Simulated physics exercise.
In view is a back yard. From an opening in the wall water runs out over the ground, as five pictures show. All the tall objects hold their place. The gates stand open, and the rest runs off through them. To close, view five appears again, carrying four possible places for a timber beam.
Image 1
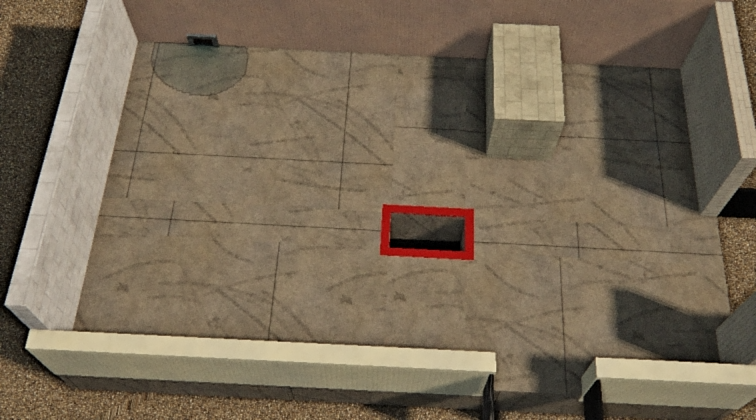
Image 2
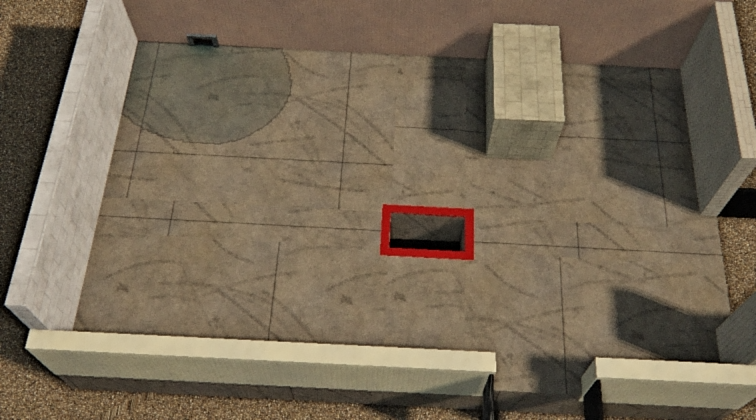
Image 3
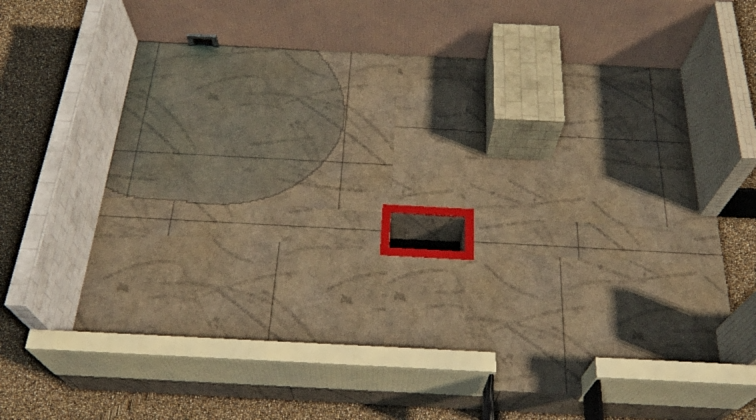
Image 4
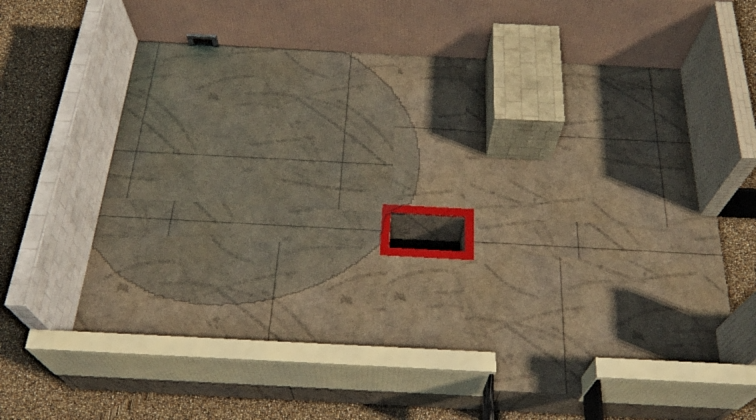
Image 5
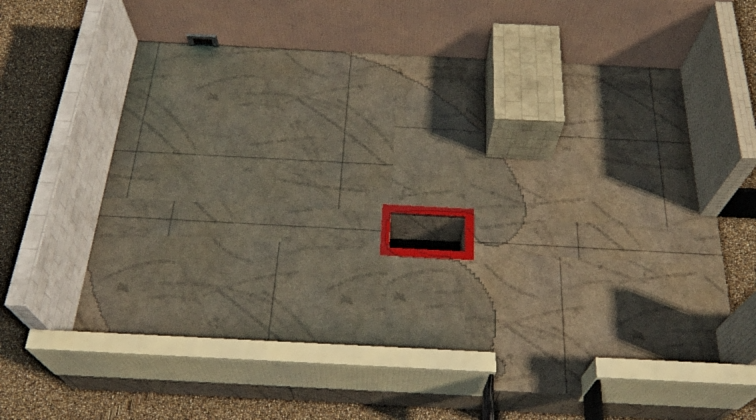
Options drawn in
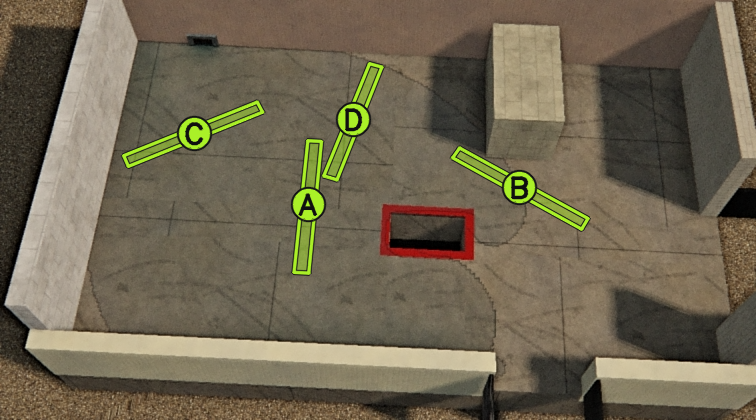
Water spreads from the back left across the yard and surrounds the red drain pit.
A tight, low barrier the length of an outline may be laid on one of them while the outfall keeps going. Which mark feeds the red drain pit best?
Choose C.
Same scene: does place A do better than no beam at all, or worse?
Place A is worse.
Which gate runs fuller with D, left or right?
More leaves on the right.
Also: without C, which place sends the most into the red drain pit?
B it is.
On the marked copy, A from (301, 272) to (314, 141); B from (456, 152) to (584, 223); C from (126, 161) to (259, 107); D from (330, 177) to (375, 65).
For place A, about 11 % of the stream goes into the red drain pit, about 89 % out by the gates.
For place B, about 23 % of the stream goes into the red drain pit, about 76 % out by the gates.
For place C, about 34 % of the stream goes into the red drain pit, about 66 % out by the gates.
For place D, about 10 % of the stream goes into the red drain pit, about 89 % out by the gates.
